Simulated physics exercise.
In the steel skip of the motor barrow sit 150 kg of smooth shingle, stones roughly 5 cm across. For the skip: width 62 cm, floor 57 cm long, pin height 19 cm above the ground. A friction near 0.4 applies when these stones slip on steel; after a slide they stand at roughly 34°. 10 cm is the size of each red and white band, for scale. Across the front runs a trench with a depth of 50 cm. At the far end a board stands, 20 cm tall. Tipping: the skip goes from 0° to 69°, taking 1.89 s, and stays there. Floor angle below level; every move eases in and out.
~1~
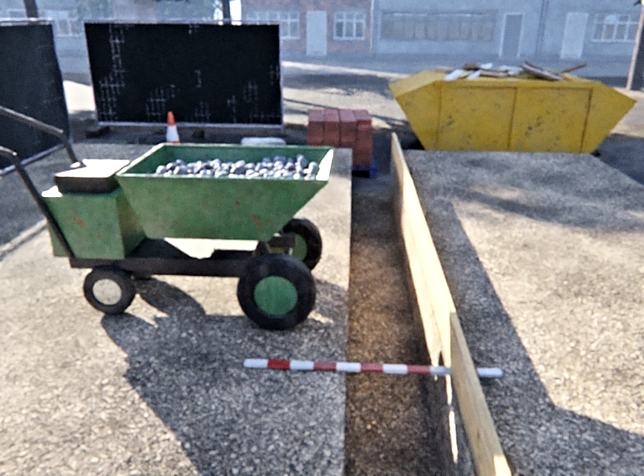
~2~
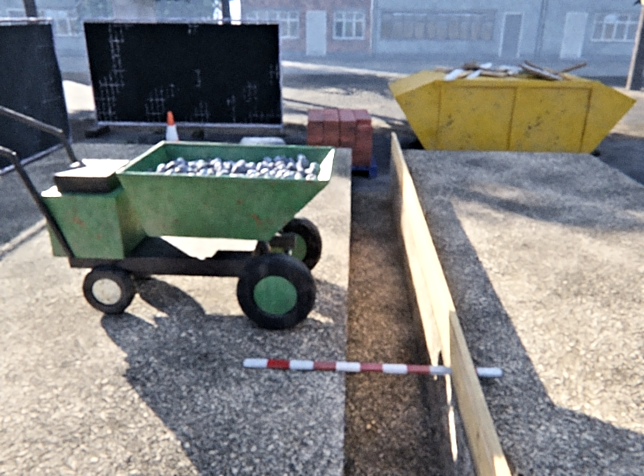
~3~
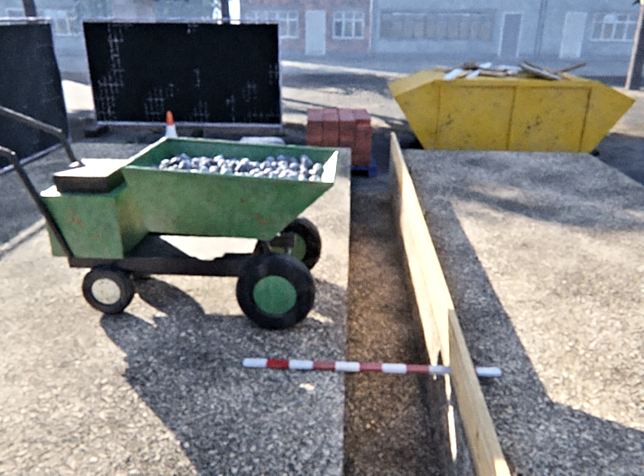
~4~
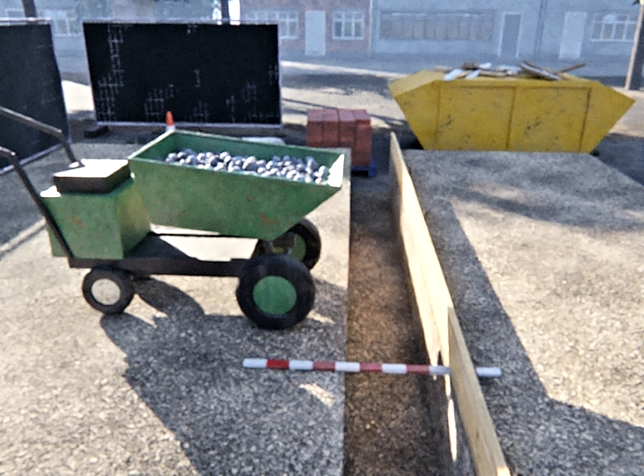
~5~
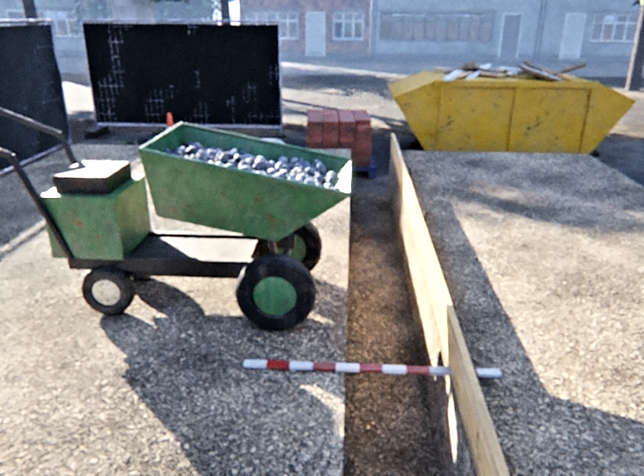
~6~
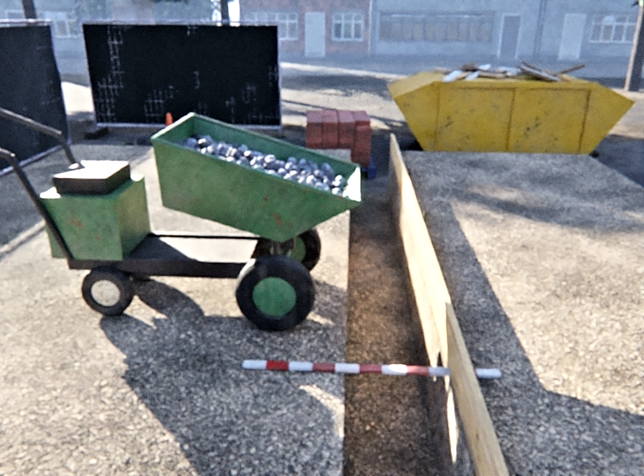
The green skip of a small motor barrow, loaded with smooth grey stones, sat level at first, then gradually tilted forward to the right, its back end rising beside a narrow trench while the wheels stayed put.
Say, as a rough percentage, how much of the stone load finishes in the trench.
Roughly 83 out of 100.
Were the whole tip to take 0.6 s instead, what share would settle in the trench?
That works out at about 60 in a hundred.
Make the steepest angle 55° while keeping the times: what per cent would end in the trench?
Then roughly 65 percent.
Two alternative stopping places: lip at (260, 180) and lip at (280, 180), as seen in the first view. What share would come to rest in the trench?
I'd say some 100 per cent and some 100 per cent.
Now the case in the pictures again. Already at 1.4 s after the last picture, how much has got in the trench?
Some 45 per cent.
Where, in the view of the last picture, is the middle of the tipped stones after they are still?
Their middle is at about (402, 371).
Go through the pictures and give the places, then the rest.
The first frame shows lip at (328, 182), floor tilted 0°, highest stones at (254, 167).
The second frame shows lip at (329, 182), floor tilted 1°, highest stones at (242, 166).
In the third frame, the skip is at 3°, its lip at (333, 184); the top of the load is at (219, 165).
The fourth frame shows lip at (341, 188), floor tilted 7°, highest stones at (198, 159).
The fifth frame shows lip at (350, 195), floor tilted 11°, highest stones at (195, 152).
The sixth frame shows lip at (360, 203), floor tilted 16°, highest stones at (195, 143).
Then, 0.8 s after the last picture the floor is at 58°, 99 % in the skip, 1 % in the trench; the foremost stones are at (420, 269).
Then, 1.4 s after the last picture the floor is at 69°, 39 % in the skip, 47 % in the trench, 14 % past the trench; the foremost stones are at (529, 305).
Then, 1.7 s after the last picture the floor is at 69°, 14 % in the skip, 69 % in the trench, 17 % past the trench; the foremost stones are at (574, 306).
Then, 3.7 s after the last picture the floor is at 69°, 0 % in the skip, 83 % in the trench, 17 % past the trench; the foremost stones are at (579, 292).
